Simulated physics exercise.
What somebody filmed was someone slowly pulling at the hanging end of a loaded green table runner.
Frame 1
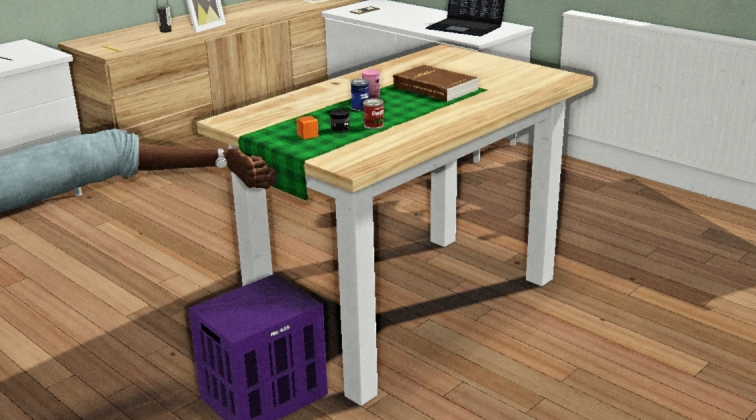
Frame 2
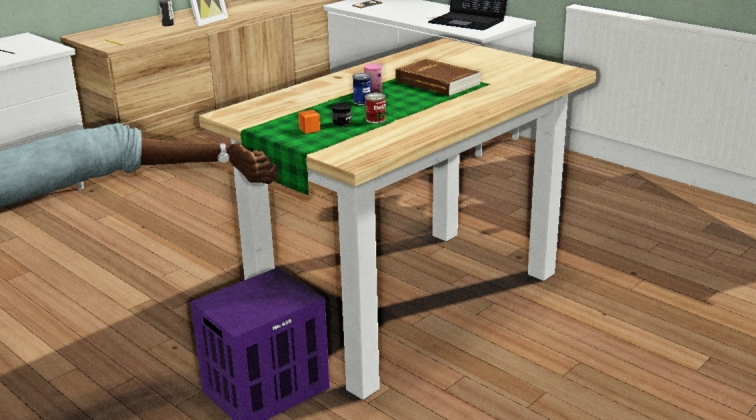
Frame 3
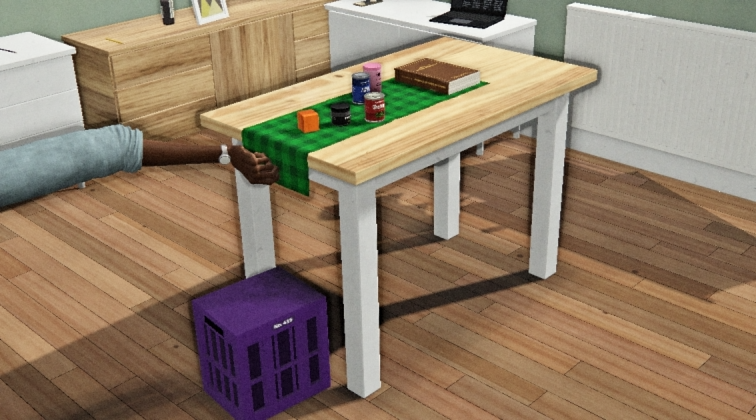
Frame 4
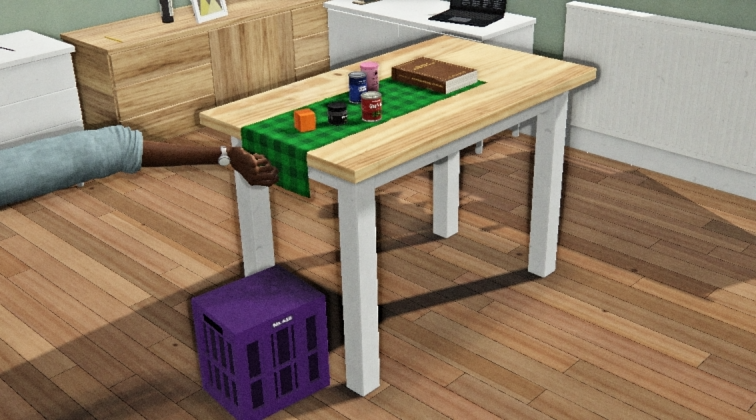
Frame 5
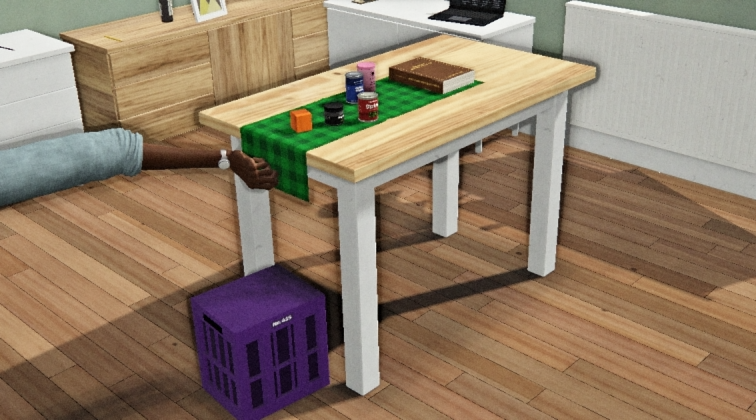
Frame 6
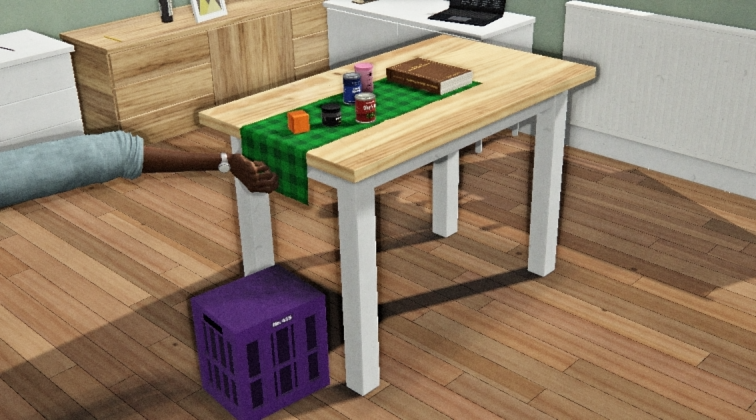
The video shows a hand at the left gripping the hanging end of a green checked runner on a wooden table above a purple crate, drawing it slightly, as the orange cube, small containers and brown book shift slightly left with it.
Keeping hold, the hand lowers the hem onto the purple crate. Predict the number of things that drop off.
The number is three.
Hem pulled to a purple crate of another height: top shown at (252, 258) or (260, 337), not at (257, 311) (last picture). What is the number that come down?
Over the edge go 1 and 4.
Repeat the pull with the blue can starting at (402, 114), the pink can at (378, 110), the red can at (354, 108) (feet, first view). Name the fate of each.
Blue can - stays aboard, pink can - stays aboard, red can - stays aboard.
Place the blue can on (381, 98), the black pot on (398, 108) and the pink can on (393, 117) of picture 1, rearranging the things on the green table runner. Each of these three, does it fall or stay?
Note - blue can retained, black pot retained, pink can retained.
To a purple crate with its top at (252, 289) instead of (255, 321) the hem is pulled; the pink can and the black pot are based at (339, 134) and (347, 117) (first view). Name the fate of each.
First the pink can: It ends off the top. Then the black pot: It is still up there.
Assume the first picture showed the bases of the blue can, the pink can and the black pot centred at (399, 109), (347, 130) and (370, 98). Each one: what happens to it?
Outcome: Blue can keeps its perch; pink can is gone; black pot keeps its perch.
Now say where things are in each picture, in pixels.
Hem (307, 201); orange cube (307, 119); black pot (340, 112); red can (373, 102); blue can (360, 82); pink can (371, 72); top of the crate (255, 321), in the first picture.
Hem (309, 195); orange cube (309, 113), in the second picture.
Hem (309, 197); black pot (340, 106), in the third picture.
Hem (310, 198); red can (371, 95); top of the crate (258, 312), in the fourth picture.
Hem (309, 202); blue can (354, 74), in the fifth picture.
Hem (309, 206); orange cube (298, 113); black pot (331, 106); red can (365, 96); blue can (352, 75); pink can (364, 65), in the sixth picture.
A little later, hem near (277, 225); orange cube gone.
Next, hem near (279, 264); orange cube and black pot gone.
Later still, hem on the crate; orange cube, black pot and red can gone.
When it is over, hem on the crate; orange cube, black pot and red can gone. Over the edge go three.
